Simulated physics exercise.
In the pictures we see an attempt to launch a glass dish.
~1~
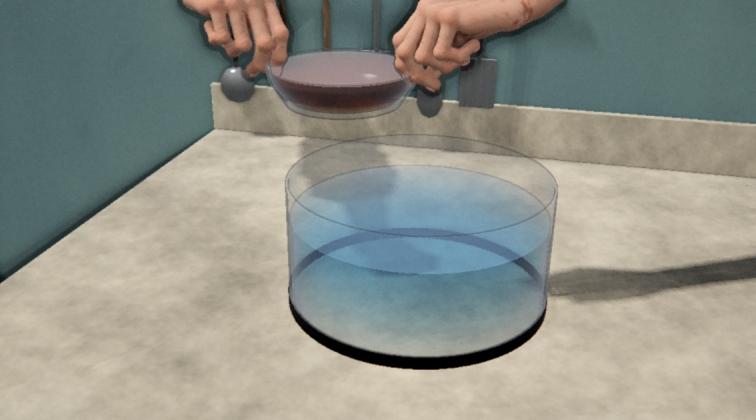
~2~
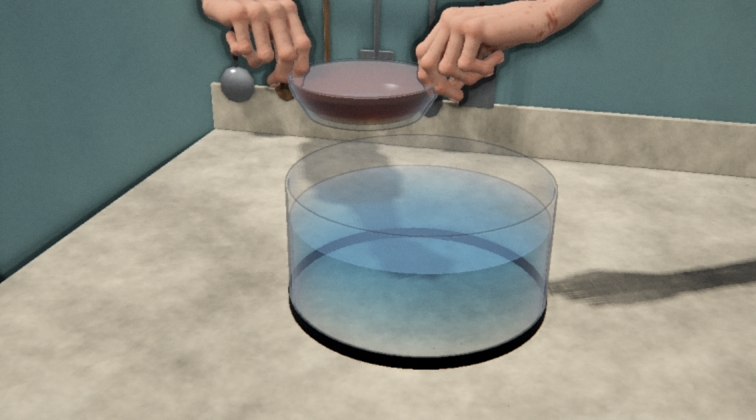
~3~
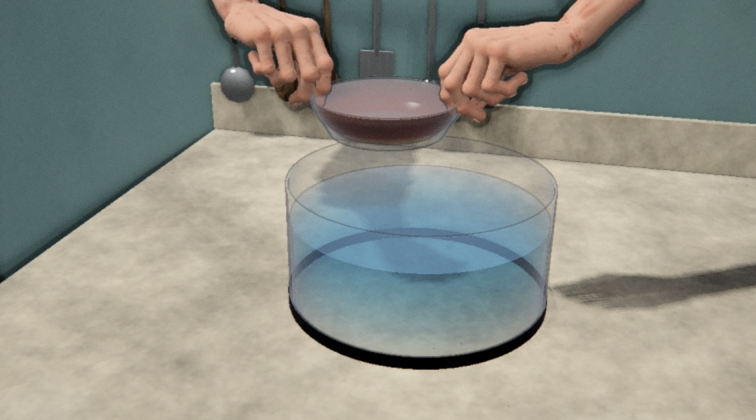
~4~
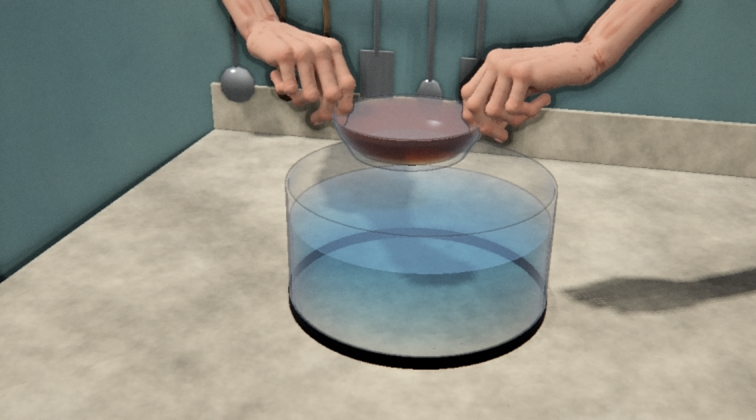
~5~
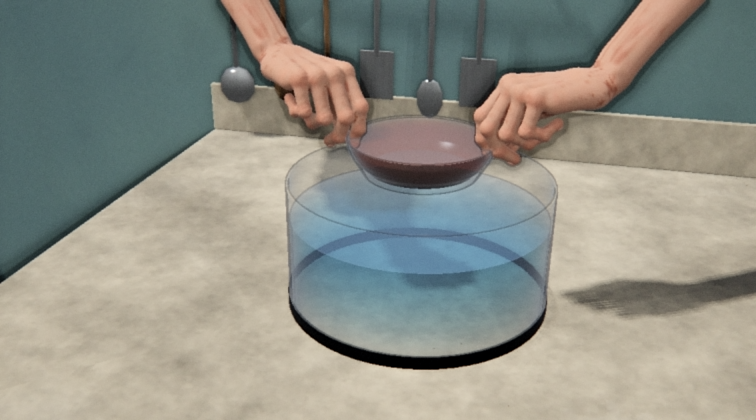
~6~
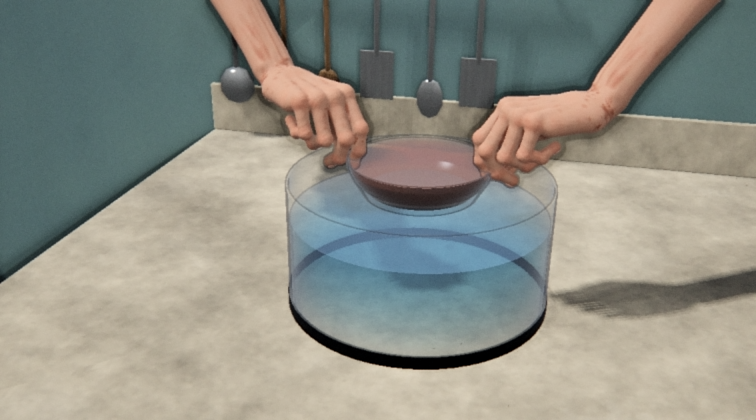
Two hands hold a shallow glass dish nearly full of dark reddish-brown liquid above a clear round basin of blue water, seen from slightly above by a still camera. The basin sits on a mottled beige counter against a teal wall, where grey utensils hang behind the arms. The hands lower the dish, moving it down and slightly right until it is just over the water.
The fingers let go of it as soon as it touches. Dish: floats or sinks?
Sunk.
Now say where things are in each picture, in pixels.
Dish (343, 81) nearly full; above the basin, in the first frame.
Dish nearly full, surface at (365, 78); coming down, in the second frame.
Dish (387, 111) nearly full; lower, in the third frame.
Dish nearly full, surface at (409, 117); lower still, in the fourth frame.
Dish (421, 153) nearly full; close to the surface, in the fifth frame.
Dish nearly full, surface at (421, 161); just over the surface, in the sixth frame.
Soon after, the dish dips into the water.
Later, water pours in over its rim.
In the end, the dish lies on the bottom.
